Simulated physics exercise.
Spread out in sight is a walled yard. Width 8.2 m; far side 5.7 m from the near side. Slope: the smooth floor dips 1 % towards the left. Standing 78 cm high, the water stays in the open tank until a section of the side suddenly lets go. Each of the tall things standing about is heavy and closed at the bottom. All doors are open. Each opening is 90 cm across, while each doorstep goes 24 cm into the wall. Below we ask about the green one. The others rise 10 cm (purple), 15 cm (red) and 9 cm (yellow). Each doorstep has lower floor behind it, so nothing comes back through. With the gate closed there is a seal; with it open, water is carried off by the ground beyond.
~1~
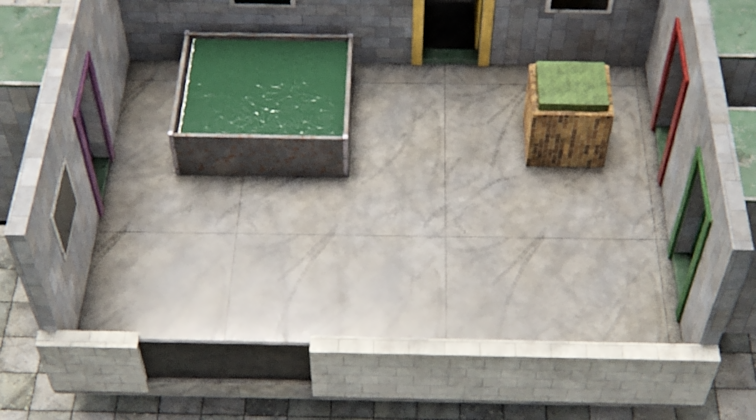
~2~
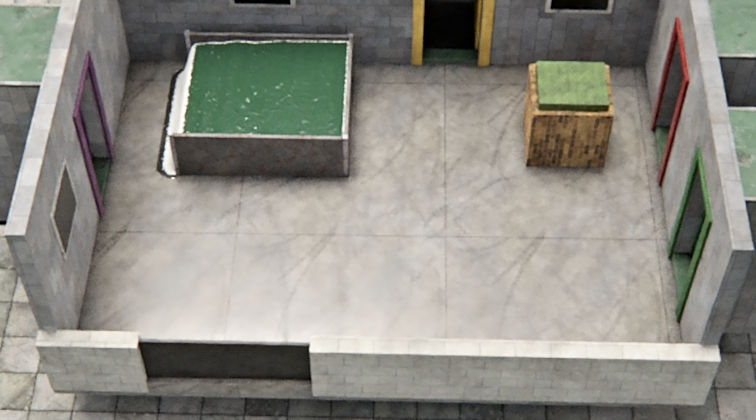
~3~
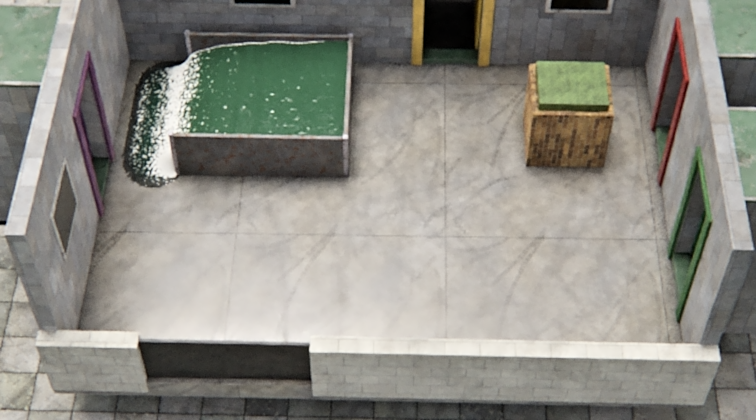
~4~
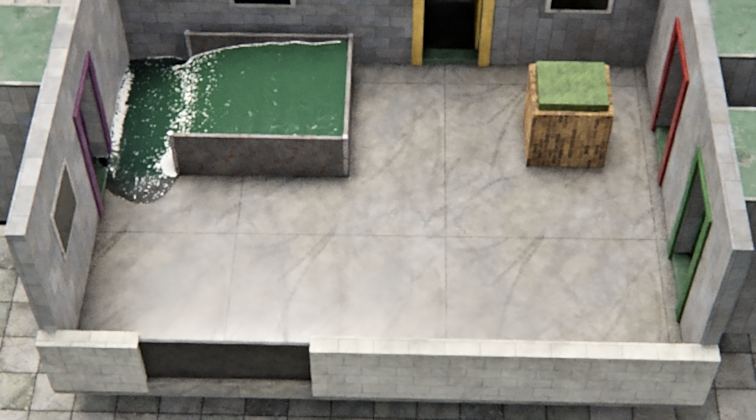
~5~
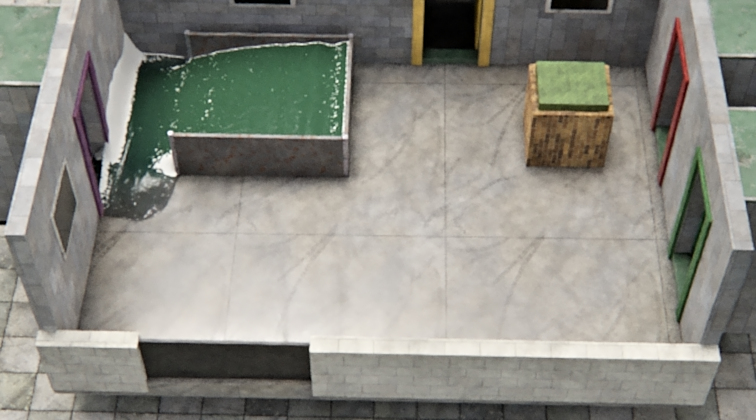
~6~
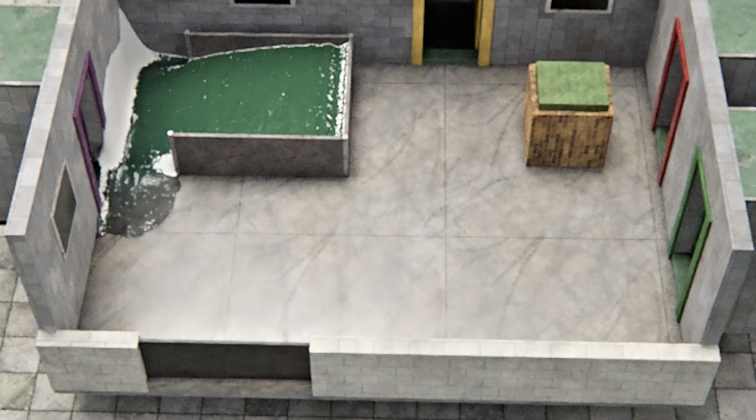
The clip opens on a walled yard with an open tank of still green water at the back left and a grass-topped block at right. The tank's left side gives way and foaming water pours out, reaches the wall by the purple door, splashes up it and spreads toward the viewer.
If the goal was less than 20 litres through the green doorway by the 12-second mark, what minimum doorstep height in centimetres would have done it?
A doorstep of about 8 cm would have done it.
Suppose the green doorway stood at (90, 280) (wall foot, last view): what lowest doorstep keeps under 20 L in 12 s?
You'd want it roughly 11.0 cm high.
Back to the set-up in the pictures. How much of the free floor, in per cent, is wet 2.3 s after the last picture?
Wet share: Near 35 %.
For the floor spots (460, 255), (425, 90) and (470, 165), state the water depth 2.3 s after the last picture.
Going through the spots in order gives 0, 3 and 0 centimetres.
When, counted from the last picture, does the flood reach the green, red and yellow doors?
The green door at 5.0 seconds, the red door at 3.0 seconds, the yellow door at 1.4 seconds.
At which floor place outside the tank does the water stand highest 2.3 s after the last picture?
Near pixel (74, 354).
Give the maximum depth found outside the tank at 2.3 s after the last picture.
Roughly 42 cm.
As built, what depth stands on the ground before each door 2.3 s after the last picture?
Door by door in centimetres - purple 27, green 0, red 0, yellow 6.
Then, 0.7 s after the last picture water covers 10 % of the floor, deepest (72 cm) near (130, 65); it has not reached the green door.
Then, 2.3 s after the last picture water covers 35 % of the floor, deepest (42 cm) near (74, 354); it has not reached the green door.
Then, 11.3 s after the last picture water covers 100 % of the floor, deepest (16 cm) near (127, 81); 9 cm at the green door, 0 litres in over its 16 cm doorstep.
At the green door as built, the water peaked near 15 cm, 5.5 s after the last picture.
With a doorstep of 7 cm, 29 litres would have come in within the 12 s; with 9.5 cm, 11 litres. So under 20 litres takes about 8 cm.
